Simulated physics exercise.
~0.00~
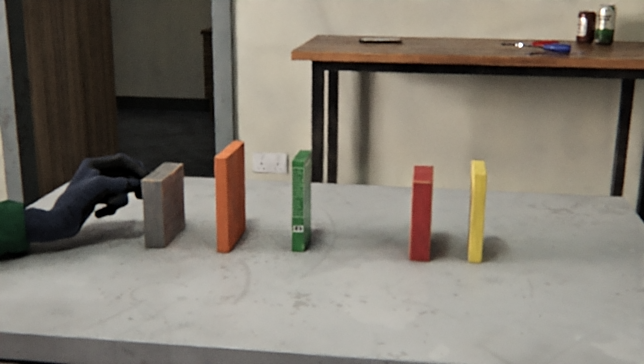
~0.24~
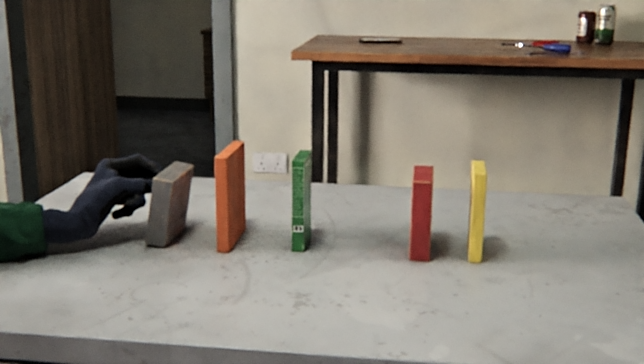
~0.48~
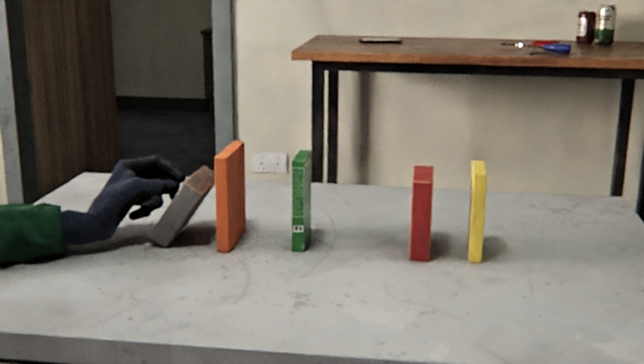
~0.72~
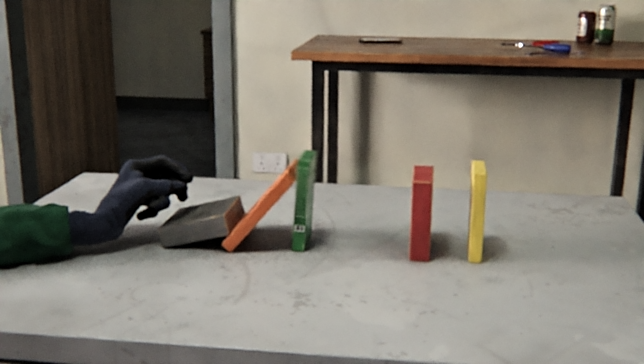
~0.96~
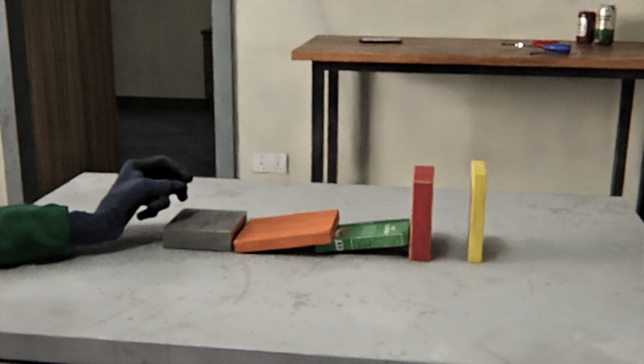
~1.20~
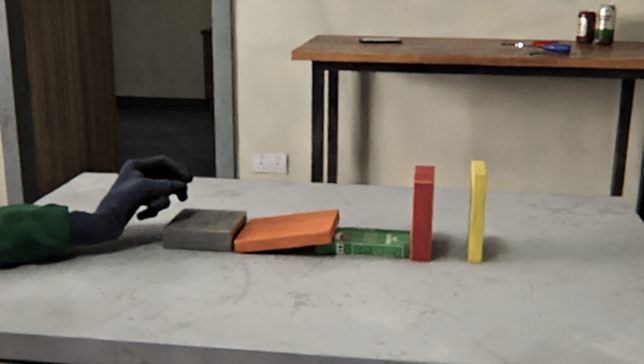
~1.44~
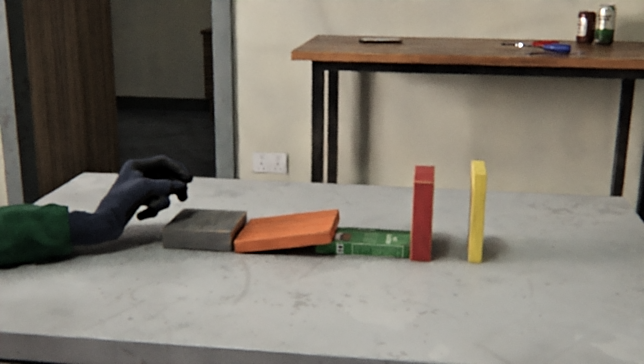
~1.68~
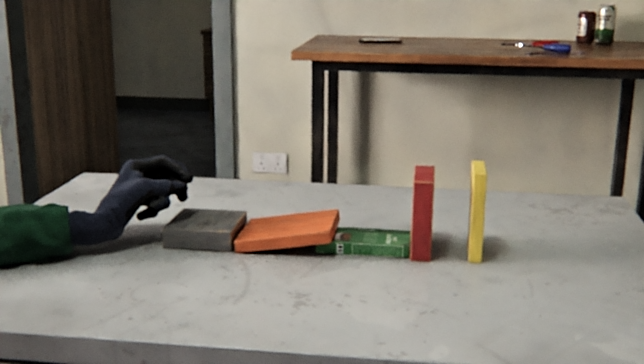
A gloved hand tips the grey board, toppling the orange board and green packet only.
